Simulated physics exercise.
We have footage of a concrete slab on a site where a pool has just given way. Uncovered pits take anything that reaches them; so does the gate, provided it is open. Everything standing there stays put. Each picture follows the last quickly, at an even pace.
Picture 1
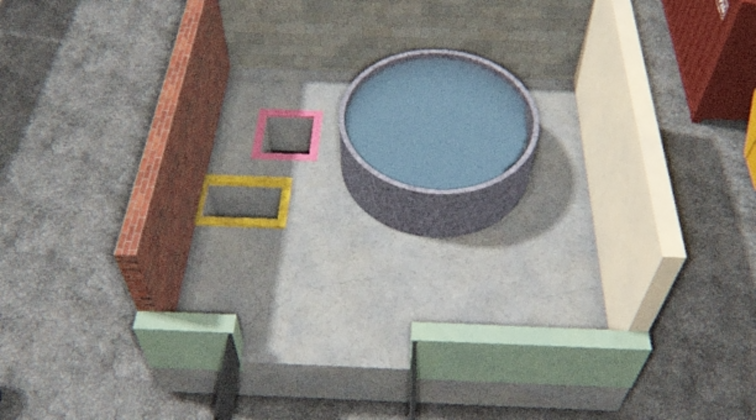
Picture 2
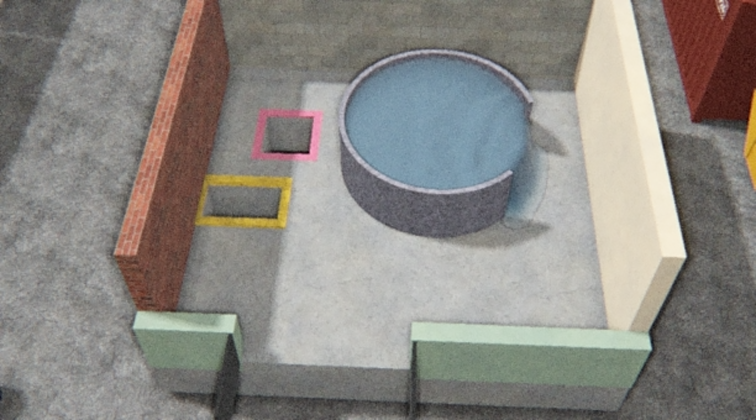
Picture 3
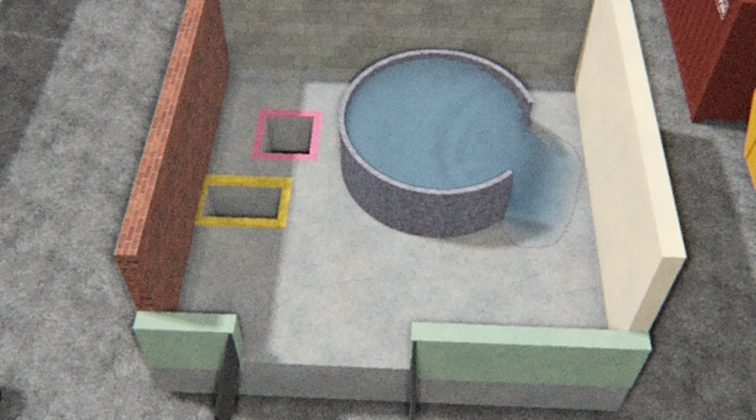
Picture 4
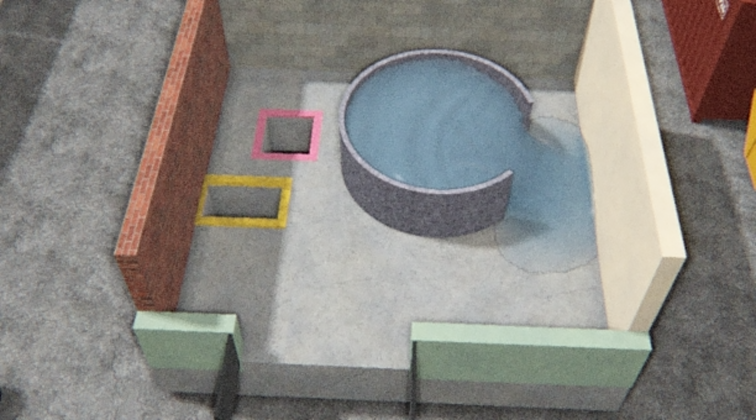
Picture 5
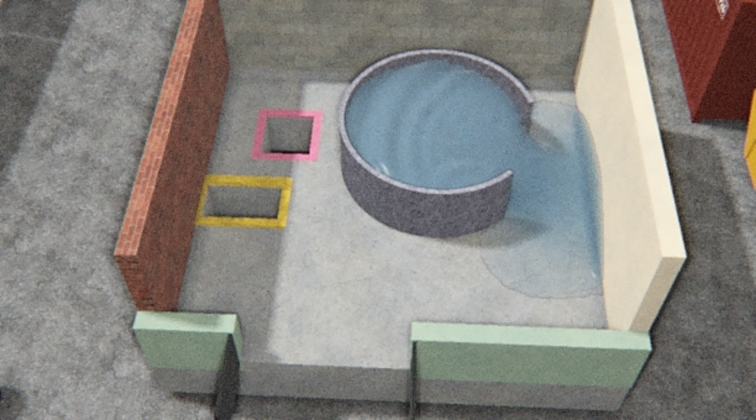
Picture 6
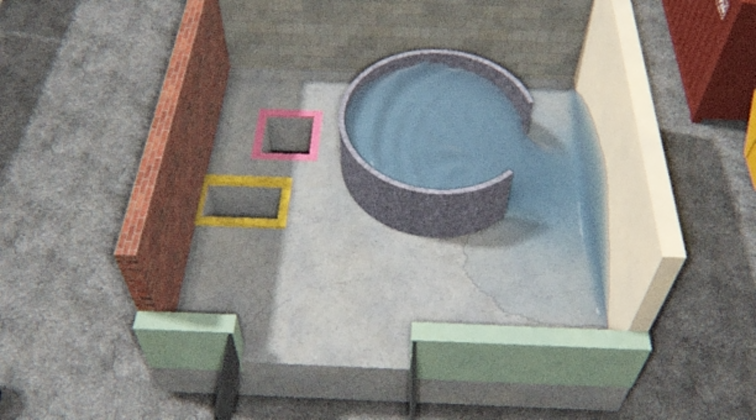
Water pours from a gap in the round pool's right side and spreads across the slab.
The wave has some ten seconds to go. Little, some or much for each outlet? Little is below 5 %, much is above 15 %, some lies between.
The gate gets some. The yellow pit gets much. The pink pit gets some.
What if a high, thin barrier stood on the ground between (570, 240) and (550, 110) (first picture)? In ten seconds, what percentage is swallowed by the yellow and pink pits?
Estimated shares: Yellow 20 percent, pink 8 percent.
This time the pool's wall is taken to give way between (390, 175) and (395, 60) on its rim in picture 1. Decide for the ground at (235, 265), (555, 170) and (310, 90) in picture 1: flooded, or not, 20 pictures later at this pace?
One after the other: Wet, not flooded, wet.
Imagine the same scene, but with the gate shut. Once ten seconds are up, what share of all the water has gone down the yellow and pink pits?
Percent to yellow: 30; percent to pink: 12.
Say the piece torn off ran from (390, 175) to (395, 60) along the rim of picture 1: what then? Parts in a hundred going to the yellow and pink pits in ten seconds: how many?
The yellow pit gets 25 per cent and the pink pit 45 per cent.
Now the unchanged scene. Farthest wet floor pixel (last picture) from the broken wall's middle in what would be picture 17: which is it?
Front's tip: Near (284, 346).
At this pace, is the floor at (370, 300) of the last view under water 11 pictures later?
Soaked.
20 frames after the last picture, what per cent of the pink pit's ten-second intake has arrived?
Some 5 in a hundred.
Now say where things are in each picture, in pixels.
Still water in the pool at (438, 121), in the first picture.
The front is at a hidden place, out from the gap at (525, 169), in the second picture.
Water pours out at (525, 171) and has run to (540, 242), in the third picture.
The front is at (577, 261), out from the gap at (524, 173), in the fourth picture.
The front is at (603, 288), out from the gap at (524, 173), in the fifth picture.
Water pours out at (524, 173) and has run to (608, 323), in the sixth picture.
A moment on, water covers 30 % of the floor; the gate 0 %, the yellow pit 0 %, the pink pit 0 %.
Next, water covers 55 % of the floor; the gate 0 %, the yellow pit 0 %, the pink pit 0 %.
Then, water covers 95 % of the floor; the gate 1 %, the yellow pit 1 %, the pink pit 1 %.
Later, water covers 100 % of the floor; the gate 4 %, the yellow pit 13 %, the pink pit 5 %.
In the end, water covers 100 % of the floor; the gate 10 %, the yellow pit 23 %, the pink pit 12 %.
